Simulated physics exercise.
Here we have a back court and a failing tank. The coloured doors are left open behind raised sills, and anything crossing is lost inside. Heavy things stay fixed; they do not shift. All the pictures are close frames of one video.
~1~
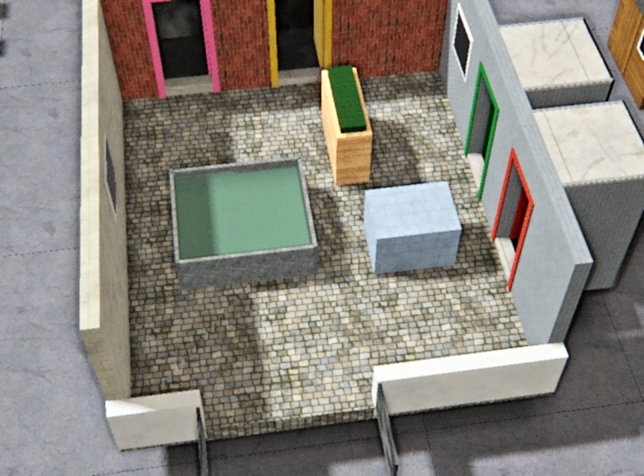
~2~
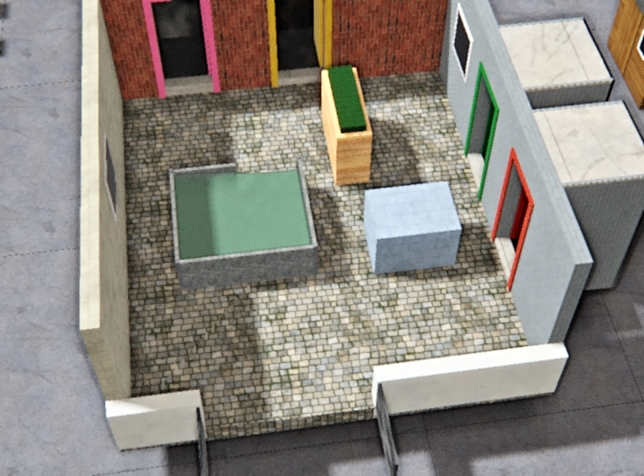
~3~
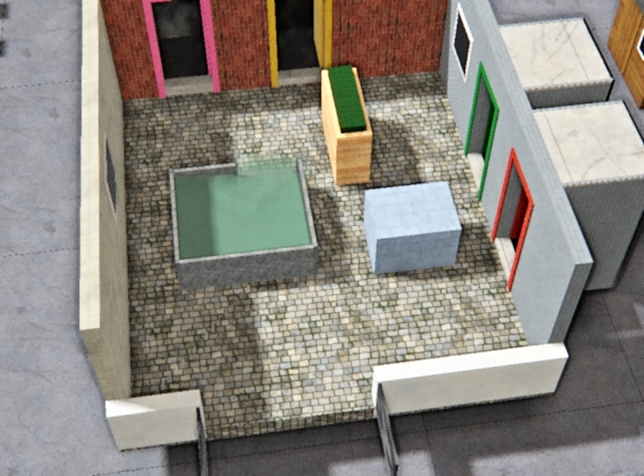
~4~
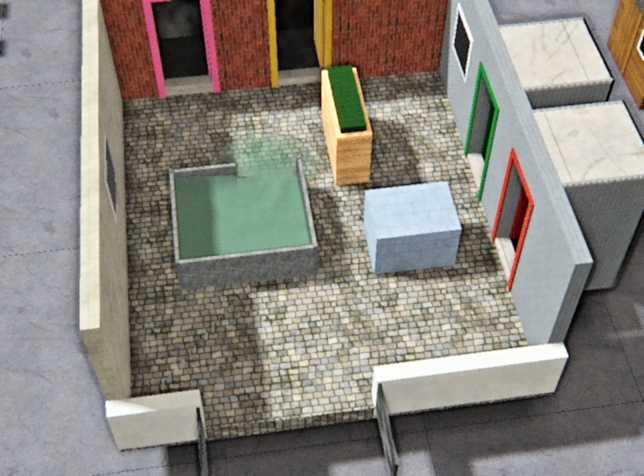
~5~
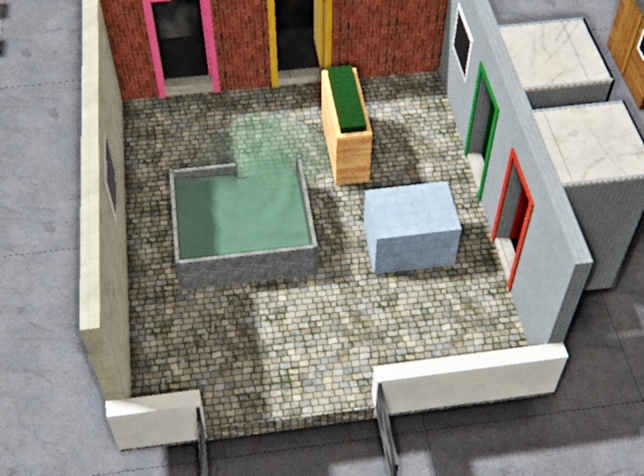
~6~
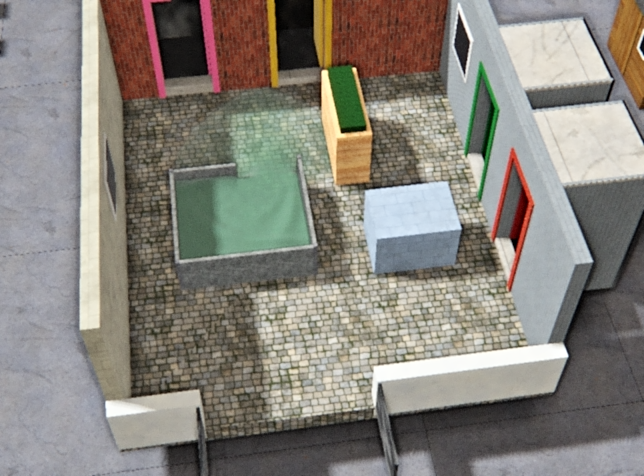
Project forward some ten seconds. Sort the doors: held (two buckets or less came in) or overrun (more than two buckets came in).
Sorted: Yellow door overrun, green door held, red door held, pink door held.
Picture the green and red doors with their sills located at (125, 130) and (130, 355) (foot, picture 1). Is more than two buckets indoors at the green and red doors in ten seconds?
Note - the green door ends up above it; the red door ends up short of it.
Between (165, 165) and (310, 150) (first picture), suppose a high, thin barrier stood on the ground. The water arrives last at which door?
Look to the red-painted one.
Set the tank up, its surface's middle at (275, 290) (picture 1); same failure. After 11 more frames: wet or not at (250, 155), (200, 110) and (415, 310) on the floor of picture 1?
In the order asked: Reached by the flood, reached by the flood, not reached.
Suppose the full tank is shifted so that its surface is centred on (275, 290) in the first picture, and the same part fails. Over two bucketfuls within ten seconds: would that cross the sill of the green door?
Green door: Exceeds the limit.
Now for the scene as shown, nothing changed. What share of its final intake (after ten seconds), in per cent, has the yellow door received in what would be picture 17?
50 %.
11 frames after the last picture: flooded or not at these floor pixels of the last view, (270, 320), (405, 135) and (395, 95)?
Result, in the order given: Not wetted / not wetted / wetted.
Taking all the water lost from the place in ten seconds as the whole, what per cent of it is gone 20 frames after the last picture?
Working it through, I arrive at 60 per cent.
A moment on, water covers 20 % of the floor; the yellow door under two buckets in, the green door not reached, the red door not reached, the pink door wet at the sill, nothing in.
Next, water covers 25 % of the floor; the yellow door far over two buckets in, the green door not reached, the red door not reached, the pink door wet at the sill, nothing in.
Then, water covers 40 % of the floor; the yellow door far over two buckets in, the green door wet at the sill, nothing in, the red door not reached, the pink door wet at the sill, nothing in.
Later, water covers 70 % of the floor; the yellow door far over two buckets in, the green door wet at the sill, nothing in, the red door wet at the sill, nothing in, the pink door wet at the sill, nothing in.
In the end, water covers 90 % of the floor; the yellow door far over two buckets in, the green door wet at the sill, nothing in, the red door wet at the sill, nothing in, the pink door wet at the sill, nothing in.
